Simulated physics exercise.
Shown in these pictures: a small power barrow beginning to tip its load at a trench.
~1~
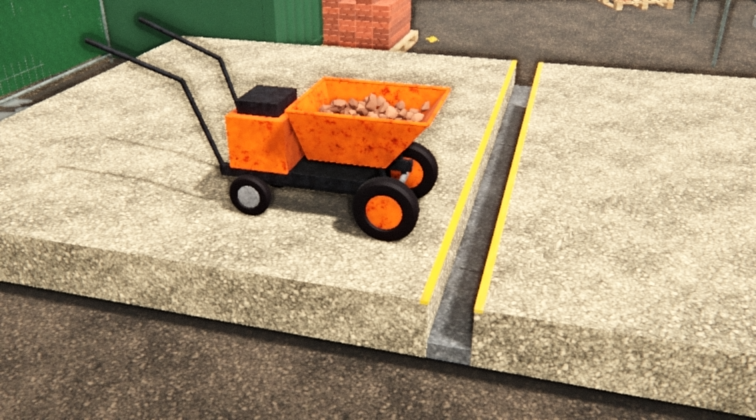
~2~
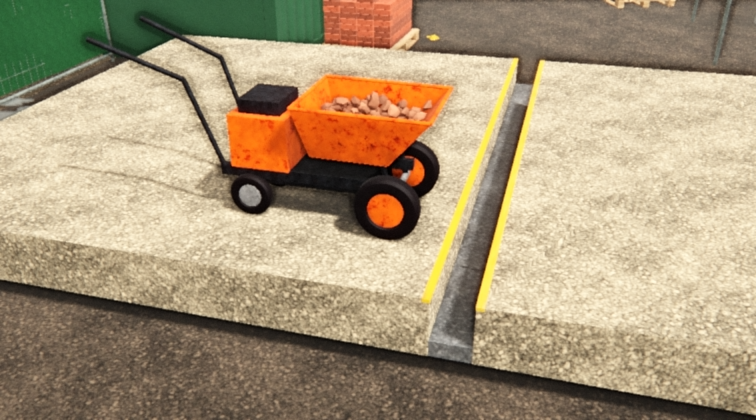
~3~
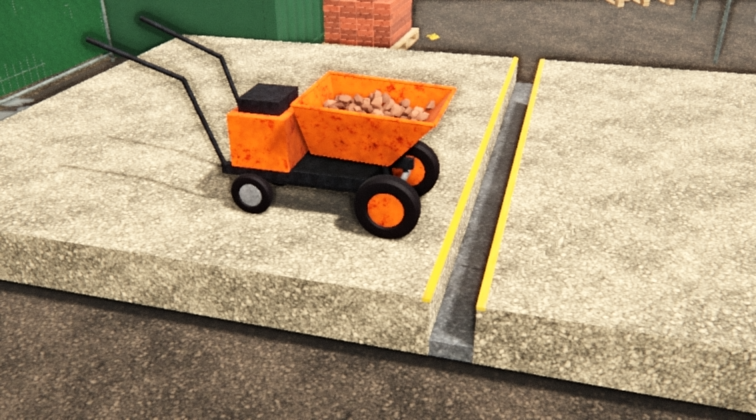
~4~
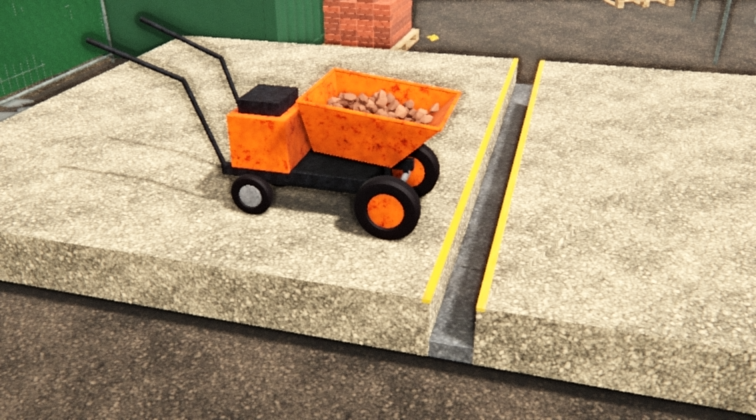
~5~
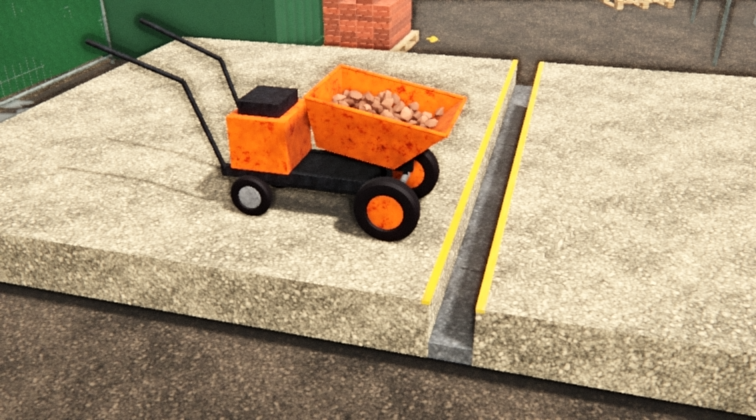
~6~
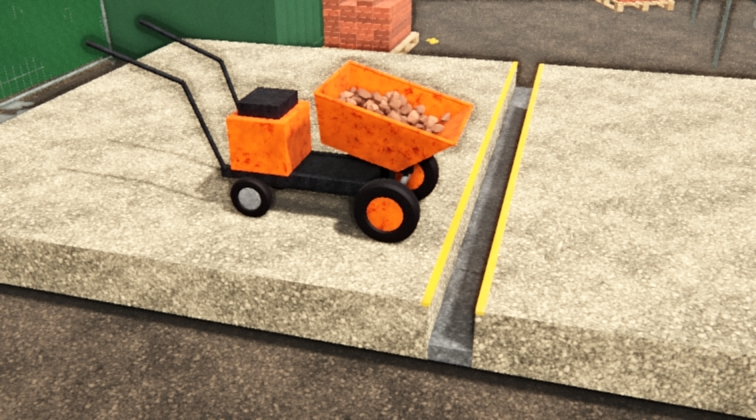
On a pale concrete slab beside a narrow, yellow-edged trench, an orange power barrow stood still while its skip, loaded with rubble, slowly tilted forward to the right, its back end lifting.
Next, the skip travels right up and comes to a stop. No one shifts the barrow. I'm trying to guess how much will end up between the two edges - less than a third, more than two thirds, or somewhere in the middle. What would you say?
I'd say less than a third.
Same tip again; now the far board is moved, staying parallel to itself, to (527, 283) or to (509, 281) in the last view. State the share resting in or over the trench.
Result, try 1: 90 in a hundred; try 2: 70 in a hundred.
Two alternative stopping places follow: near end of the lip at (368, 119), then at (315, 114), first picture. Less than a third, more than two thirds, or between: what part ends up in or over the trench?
Okay, the first stop comes out as more than two thirds and the second as under a third.
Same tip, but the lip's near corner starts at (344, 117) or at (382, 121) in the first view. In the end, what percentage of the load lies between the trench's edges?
30 per cent, then 100 per cent.
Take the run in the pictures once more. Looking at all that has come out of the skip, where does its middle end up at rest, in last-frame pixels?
The centre ends up roughly at (526, 232).
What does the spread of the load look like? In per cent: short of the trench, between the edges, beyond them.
I'd say about 0 per cent short, about 0 between and about 60 beyond.
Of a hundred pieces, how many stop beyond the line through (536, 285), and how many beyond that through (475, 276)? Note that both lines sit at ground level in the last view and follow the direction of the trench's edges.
First 20 in a hundred, second 60 in a hundred.
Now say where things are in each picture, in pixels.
The first frame shows lip of the skip (428, 125), level; top of the load (369, 115), lumps of rubble; first edge of the trench (436, 268); far edge (487, 276), the trench under half as wide as the skip, and about as deep as wide.
The second frame shows lip of the skip (430, 124), level; top of the load (371, 114).
The third frame shows lip of the skip (434, 126), tipped barely; top of the load (367, 109).
The fourth frame shows lip of the skip (440, 130), tipped a little; top of the load (362, 111).
The fifth frame shows lip of the skip (446, 136), tipped a little; top of the load (362, 108).
The sixth frame shows lip of the skip (454, 144), tipped clearly; top of the load (358, 111); first edge of the trench (437, 270); far edge (488, 277).
Just after the last frame, skip tipped steeply; every one in the skip.
A moment on, skip tipped steeply; the larger part in the skip; about a tenth beyond it; just a few falling.
Further on, skip tipped right over; roughly a third in the skip; just a few in or heaped over the trench; roughly two thirds beyond it.
When it is over, skip tipped right over; roughly a third in the skip; just a few in or heaped over the trench; roughly two thirds beyond it.
